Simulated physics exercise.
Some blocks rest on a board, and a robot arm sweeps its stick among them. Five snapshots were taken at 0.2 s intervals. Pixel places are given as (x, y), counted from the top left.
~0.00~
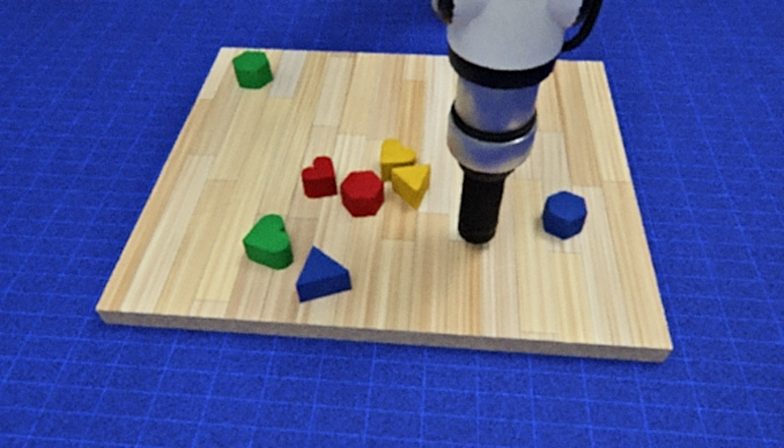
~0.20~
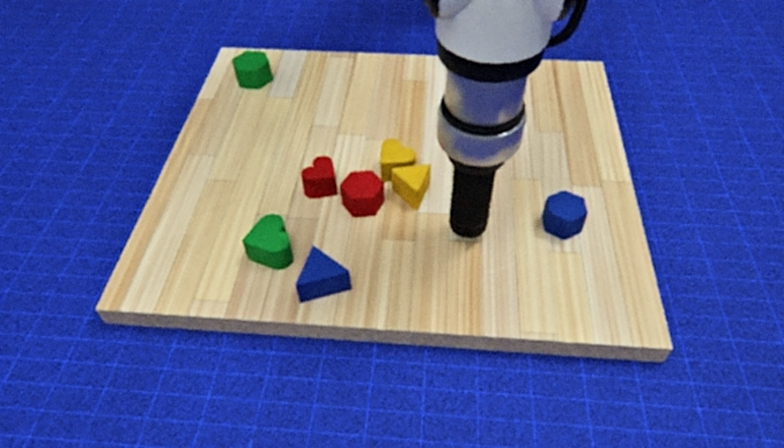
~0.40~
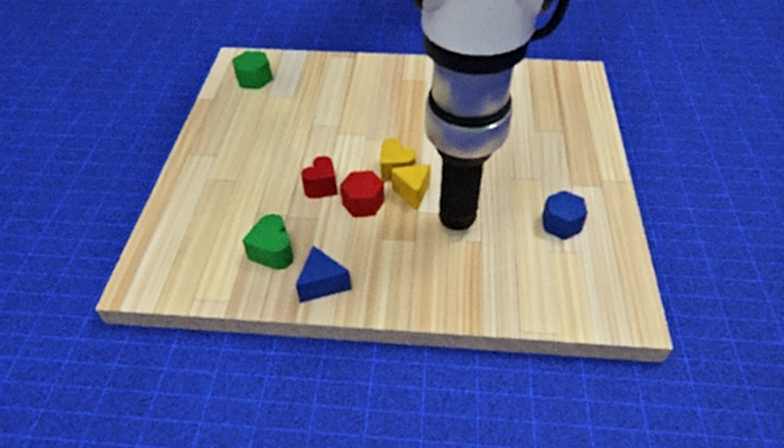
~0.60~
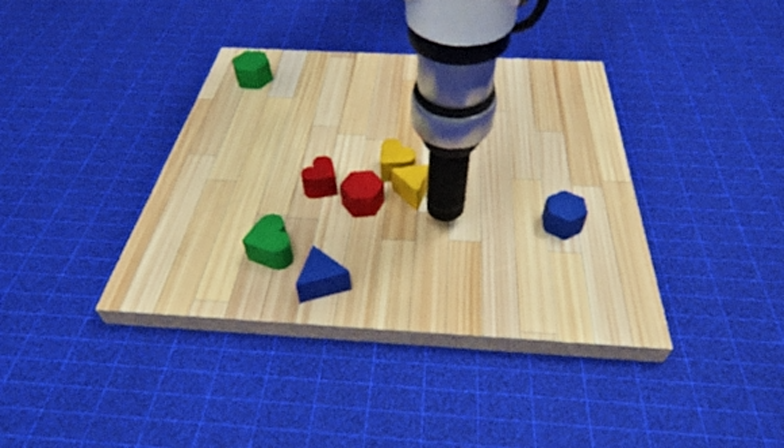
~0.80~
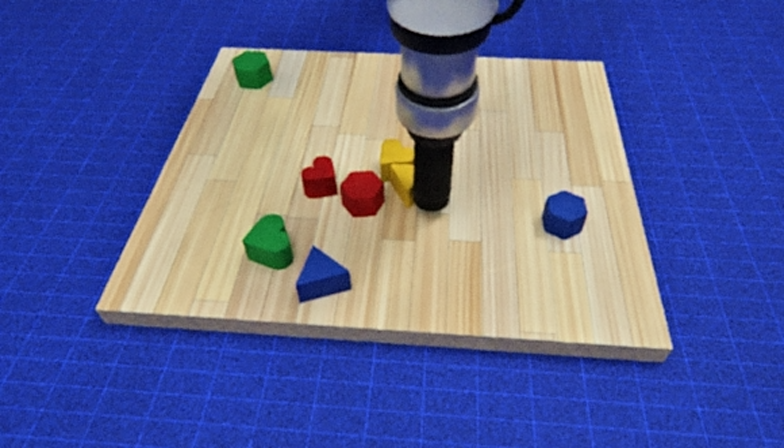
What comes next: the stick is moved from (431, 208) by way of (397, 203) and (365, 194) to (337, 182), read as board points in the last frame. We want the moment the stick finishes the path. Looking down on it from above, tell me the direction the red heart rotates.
Answer: With the clock.
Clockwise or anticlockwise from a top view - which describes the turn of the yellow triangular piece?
From above, it looks like the yellow triangular piece goes clockwise.
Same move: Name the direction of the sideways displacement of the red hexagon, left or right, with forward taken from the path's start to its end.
My answer: Left.
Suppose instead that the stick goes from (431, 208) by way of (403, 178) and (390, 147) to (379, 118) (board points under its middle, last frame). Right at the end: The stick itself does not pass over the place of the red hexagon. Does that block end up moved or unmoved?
The result: It stays put.
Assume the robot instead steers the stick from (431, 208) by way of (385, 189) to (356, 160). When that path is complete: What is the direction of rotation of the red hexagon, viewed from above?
Looking down: Anticlockwise.
On the path given first. One third of the way, stick at (397, 194); red hexagon at (350, 183), turned 20° anticlockwise; yellow heart at (391, 146), turned 30° clockwise; yellow triangular piece at (383, 164), turned 20° clockwise.
Two thirds of the way, stick at (365, 185); red heart at (303, 168), turned 55° clockwise; red hexagon at (327, 183), turned 45° anticlockwise; yellow heart at (390, 143), turned 50° clockwise; yellow triangular piece at (363, 154), turned 60° clockwise.
At the end, stick at (336, 173); red heart at (285, 165), turned 65° clockwise; red hexagon at (308, 183), turned 65° anticlockwise; yellow heart at (390, 142), turned 55° clockwise; yellow triangular piece at (356, 147), turned 85° clockwise.
